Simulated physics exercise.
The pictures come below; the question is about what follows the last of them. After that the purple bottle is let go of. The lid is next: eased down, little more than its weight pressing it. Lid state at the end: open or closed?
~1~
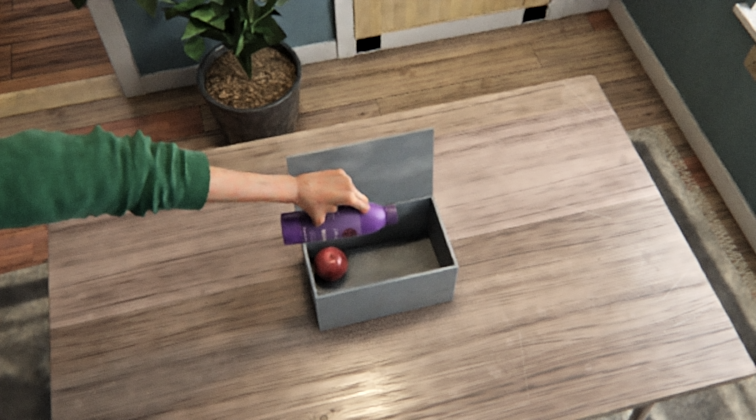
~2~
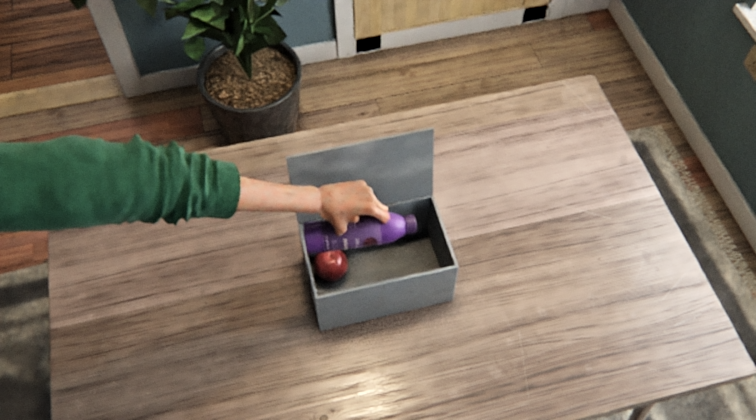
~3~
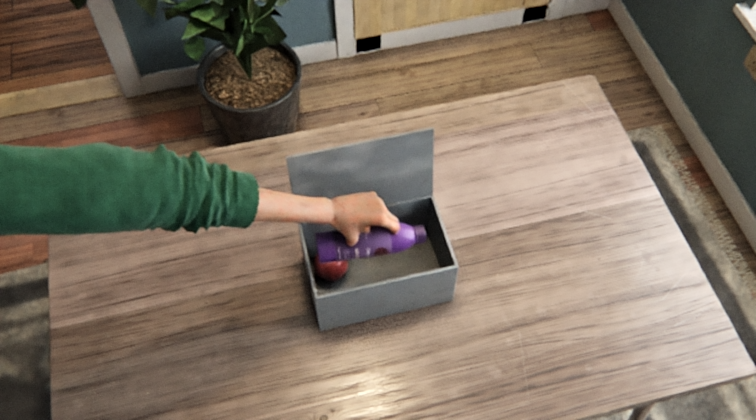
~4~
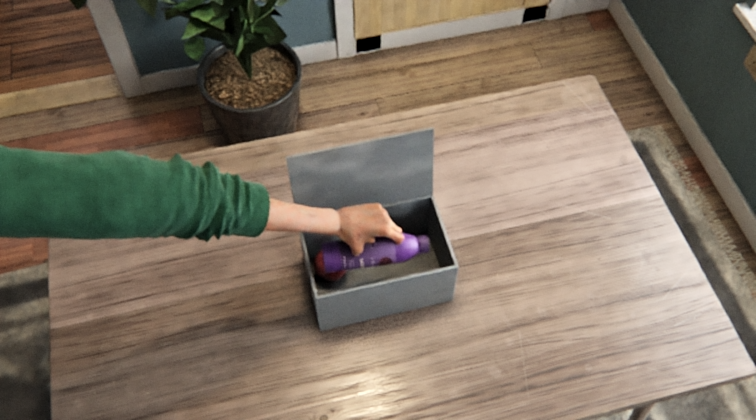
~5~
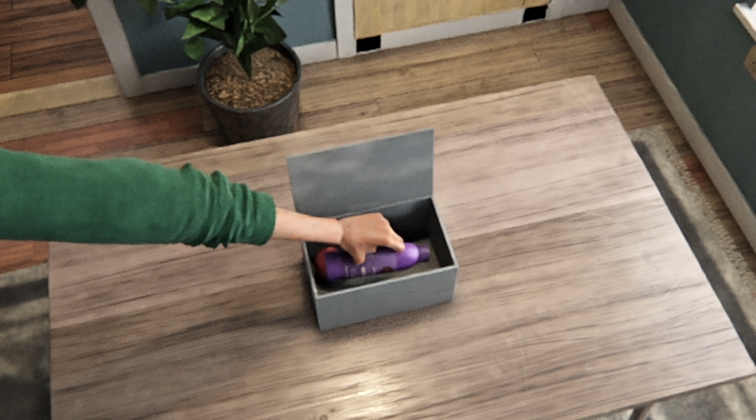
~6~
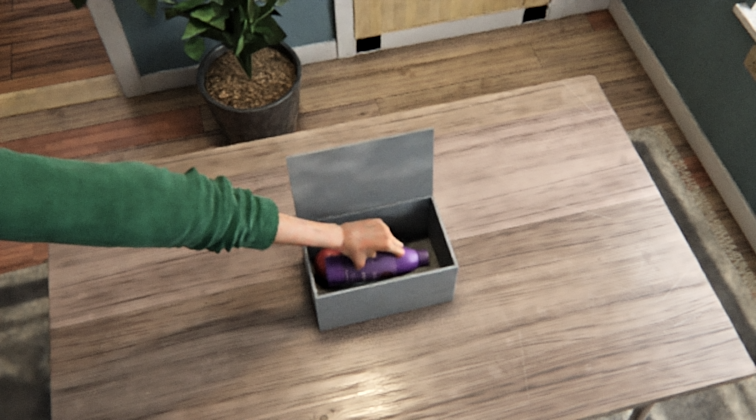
Closed.
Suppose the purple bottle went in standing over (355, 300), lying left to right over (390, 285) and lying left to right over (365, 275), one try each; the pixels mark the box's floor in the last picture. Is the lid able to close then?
In the first case it stays open; in the second case it shuts; in the third case it shuts.
Then, 0.90 s later than the last frame, lid starting down; purple bottle moved about its own width near (375, 292).
Then, 1.60 s later than the last frame, lid 59° above the rim; purple bottle moved about its own width near (375, 292).
Then, 2.10 s later than the last frame, lid 17° above the rim; purple bottle moved about its own width near (375, 292).
When it is over, lid shut; moved from the start, purple bottle; red apple as before. End places, in pixels of the last picture, purple bottle near (375, 292).
